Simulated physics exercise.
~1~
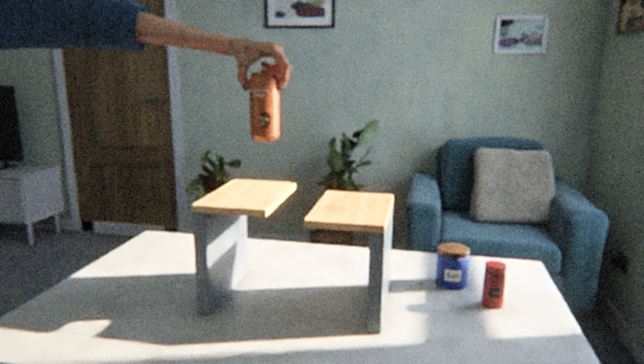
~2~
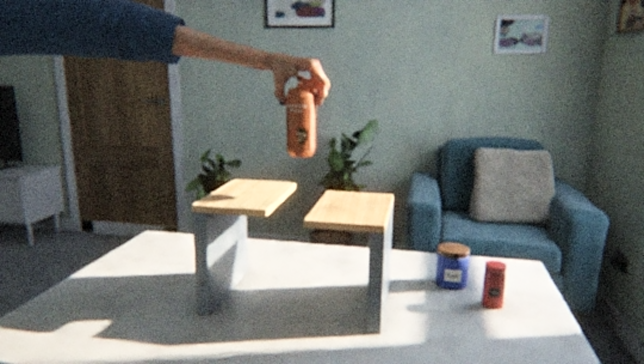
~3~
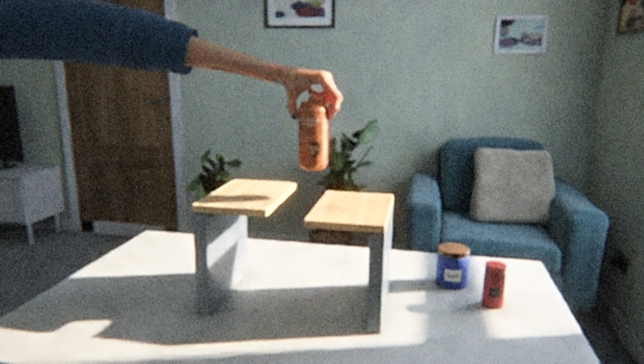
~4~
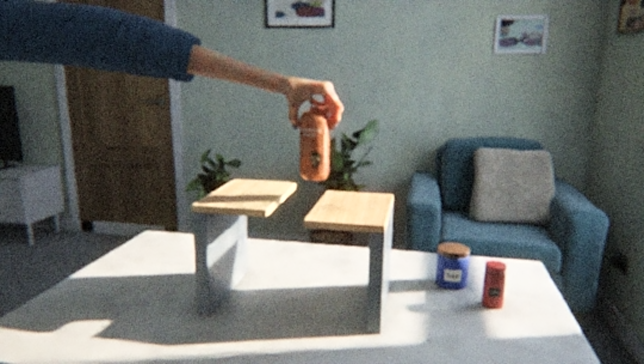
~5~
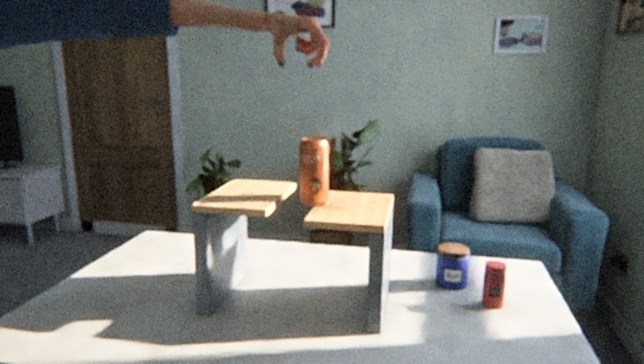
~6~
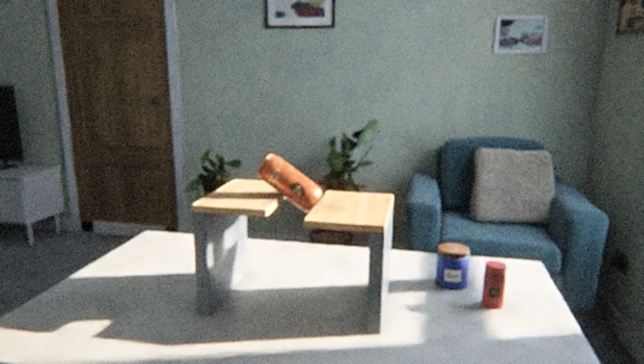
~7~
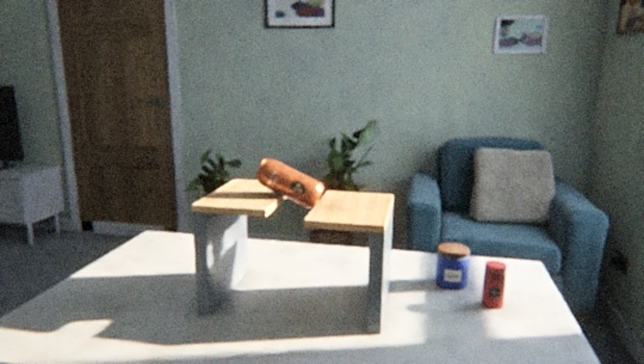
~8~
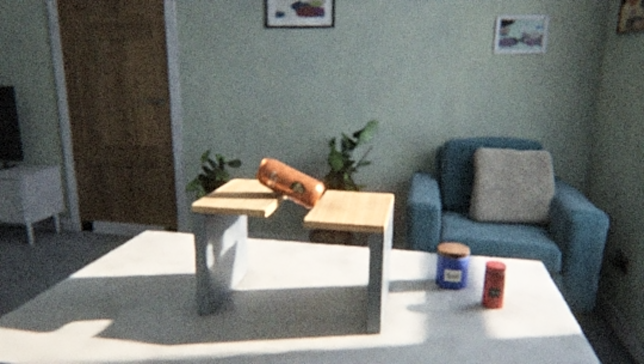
In a living room, a hand releases an orange can, which tips left across two ledges.
